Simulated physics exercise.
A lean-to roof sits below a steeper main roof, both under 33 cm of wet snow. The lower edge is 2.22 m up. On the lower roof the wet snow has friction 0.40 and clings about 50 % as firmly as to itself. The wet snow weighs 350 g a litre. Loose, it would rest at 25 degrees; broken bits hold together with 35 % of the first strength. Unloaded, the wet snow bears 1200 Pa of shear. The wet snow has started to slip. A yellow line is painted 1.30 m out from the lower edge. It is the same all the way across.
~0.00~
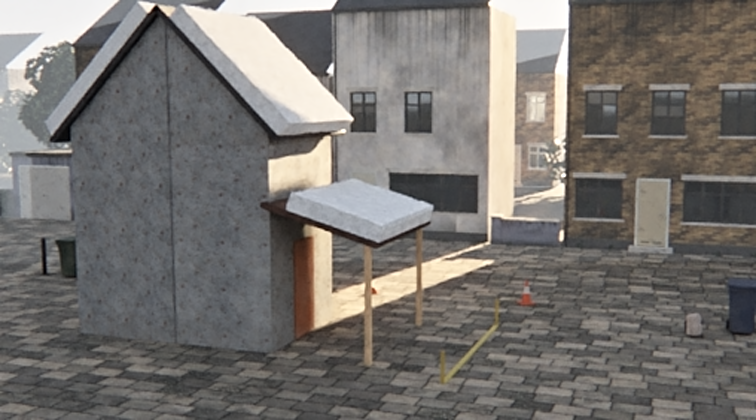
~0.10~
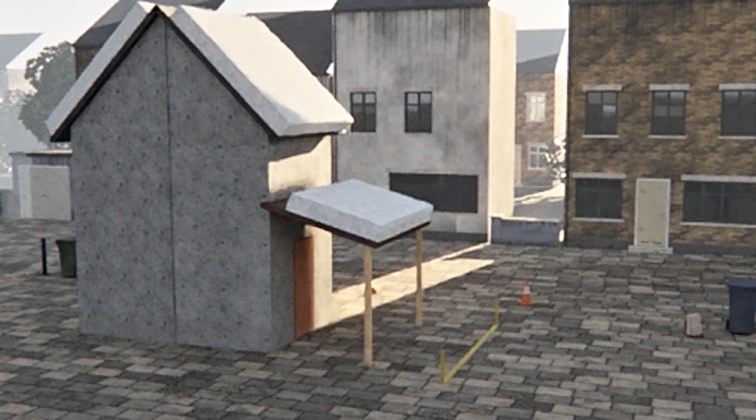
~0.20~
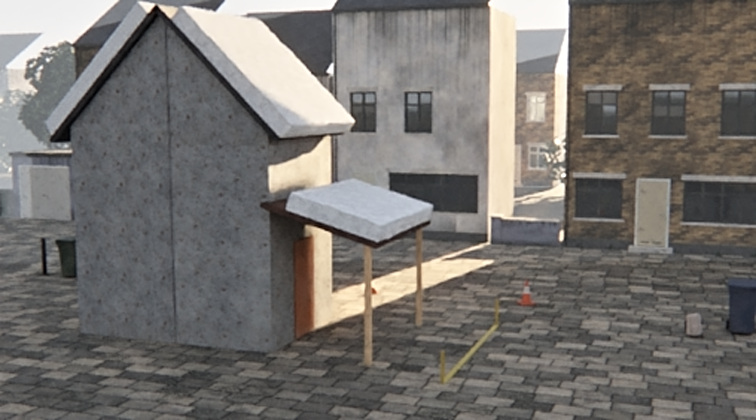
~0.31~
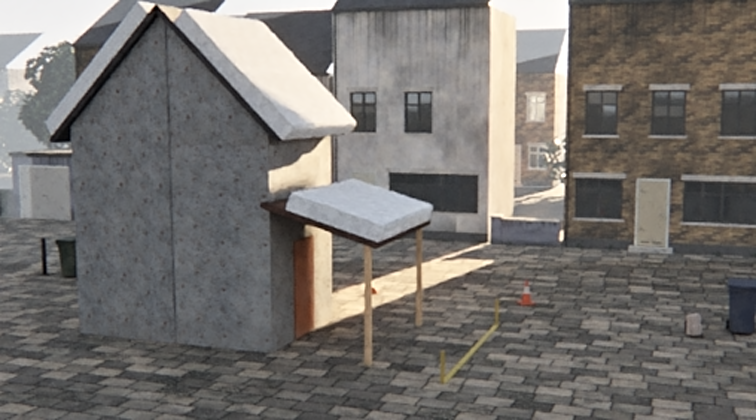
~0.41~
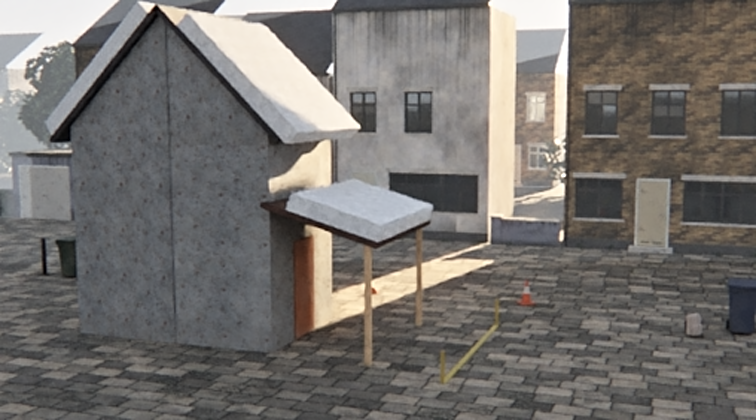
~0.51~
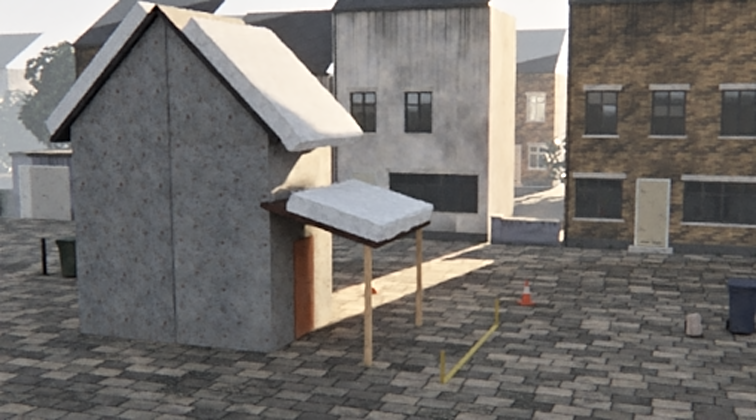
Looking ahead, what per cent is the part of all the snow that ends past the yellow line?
Close to 19 per cent.
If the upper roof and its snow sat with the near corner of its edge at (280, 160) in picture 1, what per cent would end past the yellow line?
In that case some 5 per cent.
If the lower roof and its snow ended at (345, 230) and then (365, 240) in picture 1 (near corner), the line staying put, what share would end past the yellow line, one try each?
In turn about 30 %, 20 %.
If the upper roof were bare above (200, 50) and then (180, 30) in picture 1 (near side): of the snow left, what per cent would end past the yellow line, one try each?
In turn about 6 %, 14 %.
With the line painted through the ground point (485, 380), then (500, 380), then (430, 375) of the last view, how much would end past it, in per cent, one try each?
In that order: 8 %, 5 %, 25 %.
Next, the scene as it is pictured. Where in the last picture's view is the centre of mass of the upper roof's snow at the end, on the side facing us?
At about (403, 299).
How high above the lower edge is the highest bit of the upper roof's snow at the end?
About 1.0 m.
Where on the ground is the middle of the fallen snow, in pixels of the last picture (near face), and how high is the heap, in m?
Near (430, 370), some 0.5 m high.
After 1.06 s, none is below the lower edge and 0 % is past the line.
After 1.70 s, none is below the lower edge and 0 % is past the line.
After 2.35 s, 33 % is below the lower edge and 7 % is past the line.
After 3.00 s, 41 % is below the lower edge and 19 % is past the line.
After 4.50 s, at the end, 52 % is below the lower edge and 19 % is past the line.
